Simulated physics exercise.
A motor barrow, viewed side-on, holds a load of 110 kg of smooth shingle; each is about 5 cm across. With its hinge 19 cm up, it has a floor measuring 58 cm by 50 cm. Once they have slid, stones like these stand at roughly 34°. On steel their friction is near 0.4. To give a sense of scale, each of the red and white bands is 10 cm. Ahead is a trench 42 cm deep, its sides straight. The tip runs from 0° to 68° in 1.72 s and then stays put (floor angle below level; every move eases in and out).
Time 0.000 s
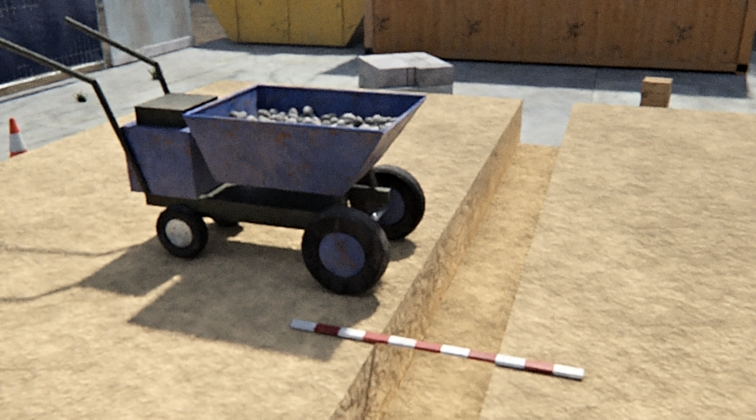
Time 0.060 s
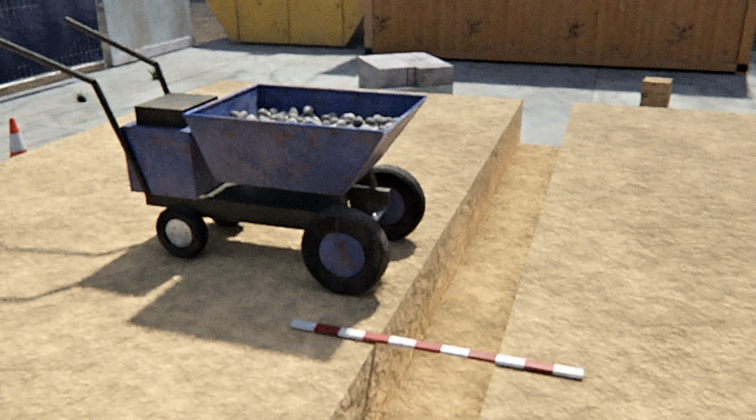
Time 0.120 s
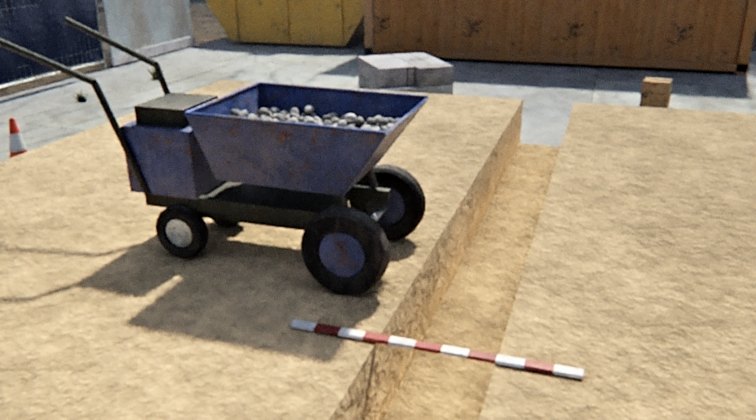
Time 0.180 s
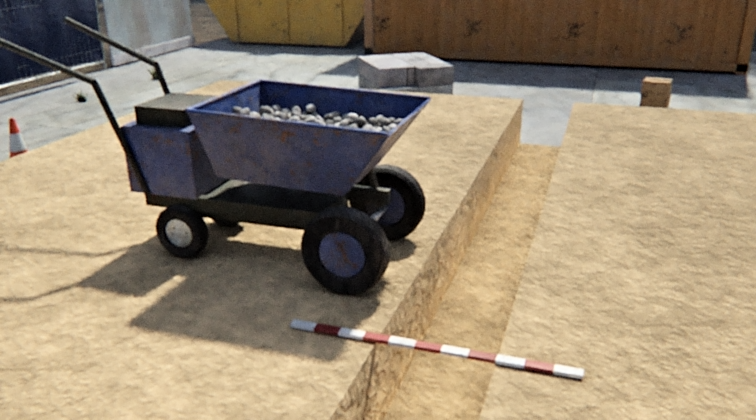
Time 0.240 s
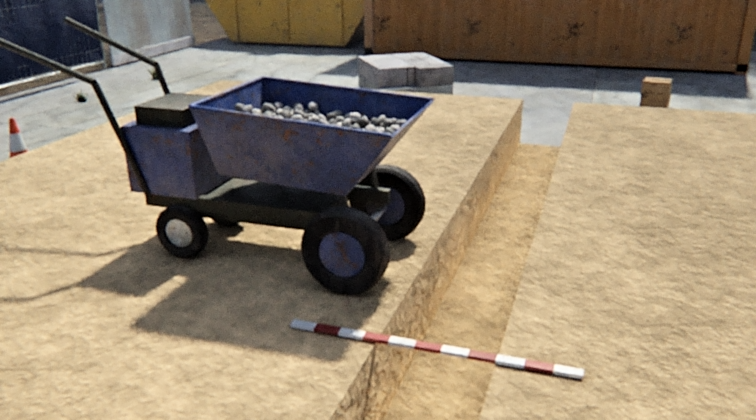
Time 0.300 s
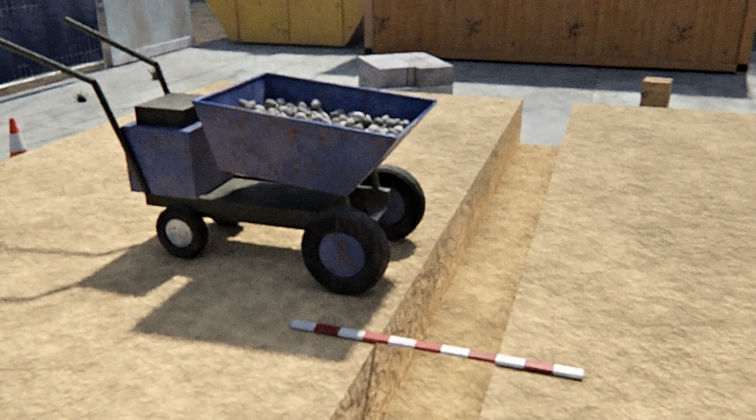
The blue skip of a motor barrow, loaded with smooth grey stones, stands side-on at the left on sandy ground, seen from slightly above in a sunlit yard. A straight-sided trench runs to its right, with a red and white pole across the near edge and brown and yellow containers behind. The skip slowly tilts slightly forward to the right, the stones shifting a little, while the wheels and camera stay still.
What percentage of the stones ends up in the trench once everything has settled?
About 49 per cent.
After 1.3 s the floor is at 57°; 100 % in the skip; the foremost stones are at (477, 206).
After 1.8 s the floor is at 68°; 56 % in the skip, 11 % in the trench, 33 % past the trench; the foremost stones are at (621, 296).
After 2.2 s the floor is at 68°; 28 % in the skip, 20 % in the trench, 52 % past the trench; the foremost stones are at (716, 318).
After 4.1 s the floor is at 68°; 0 % in the skip, 49 % in the trench, 51 % past the trench; the foremost stones are past the picture's edge.
